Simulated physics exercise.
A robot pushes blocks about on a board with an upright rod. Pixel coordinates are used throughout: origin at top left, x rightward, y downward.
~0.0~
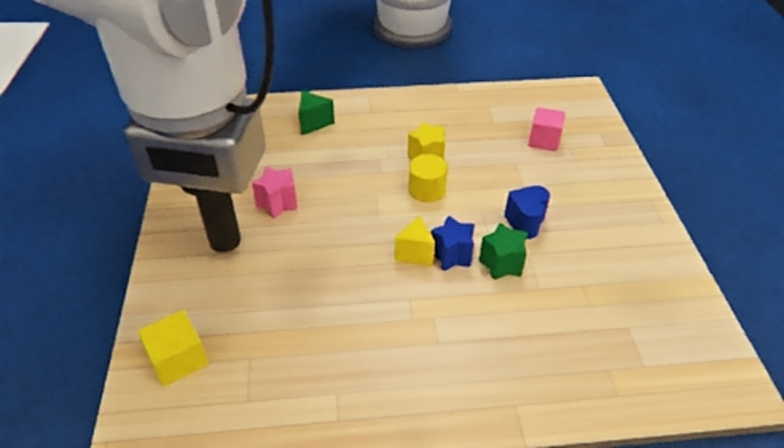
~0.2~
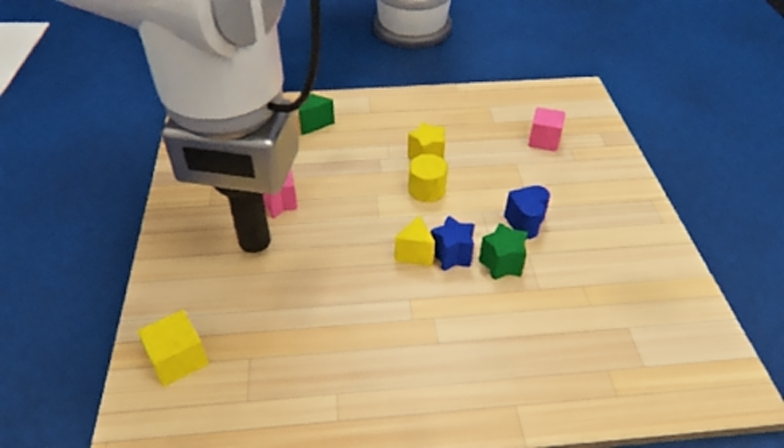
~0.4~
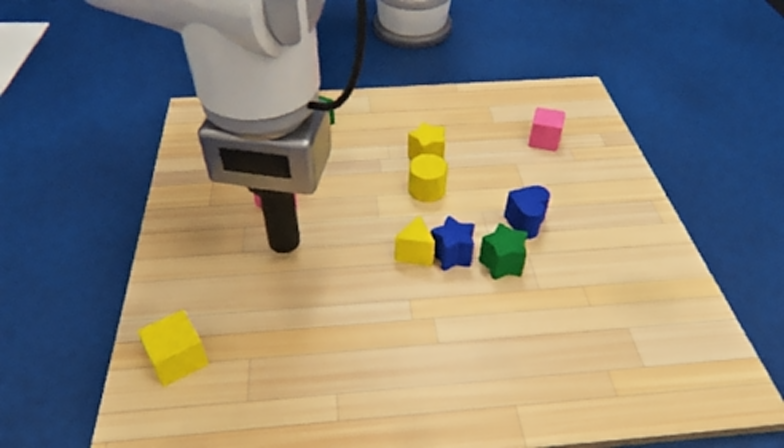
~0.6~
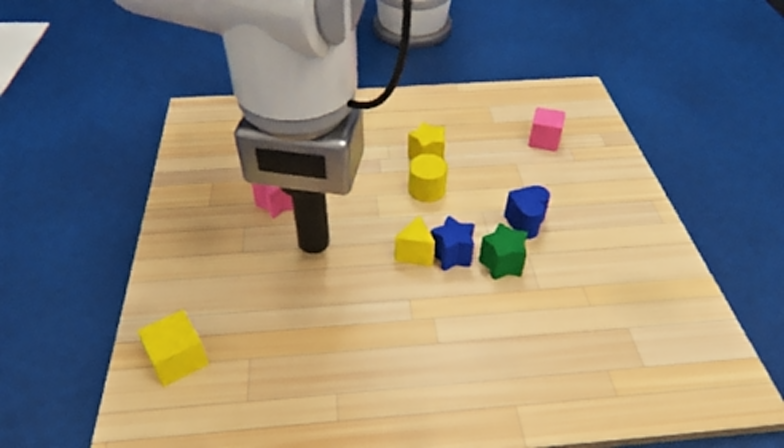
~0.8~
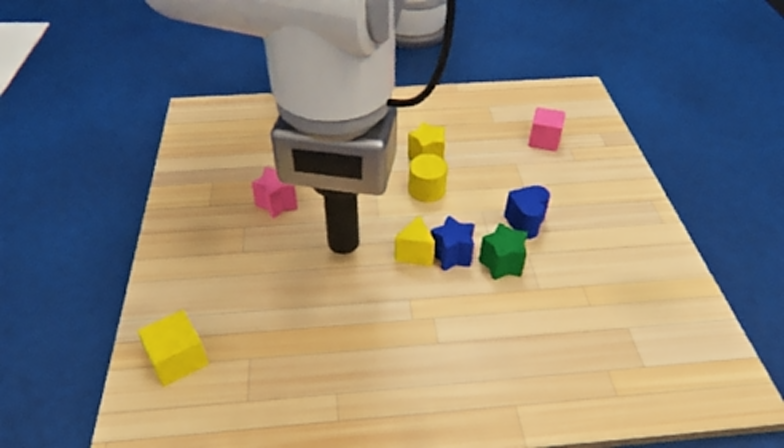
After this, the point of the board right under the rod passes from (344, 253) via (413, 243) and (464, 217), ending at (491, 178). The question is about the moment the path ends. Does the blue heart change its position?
No - that is not the case.
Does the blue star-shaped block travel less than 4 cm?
Final answer: Yes.
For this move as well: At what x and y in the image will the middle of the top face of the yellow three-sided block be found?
Pixel (441, 239).
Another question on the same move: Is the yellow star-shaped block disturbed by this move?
That block stays.
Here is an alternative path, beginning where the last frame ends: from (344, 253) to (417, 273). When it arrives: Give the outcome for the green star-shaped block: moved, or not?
Put simply, it stays right there.
What follows on the original path. One third of the way, rod at (413, 233); yellow three-sided block at (434, 236); blue star-shaped block at (466, 231), turned 15° clockwise.
Two thirds of the way, rod at (466, 206); yellow three-sided block at (441, 239), turned 15° clockwise; blue star-shaped block at (480, 229), turned 50° clockwise; green star-shaped block at (518, 244).
At the end, rod at (493, 168); yellow three-sided block at (441, 239), turned 15° clockwise; yellow star-shaped block unmoved; blue star-shaped block at (480, 229), turned 50° clockwise; green star-shaped block at (518, 244); blue heart unmoved.
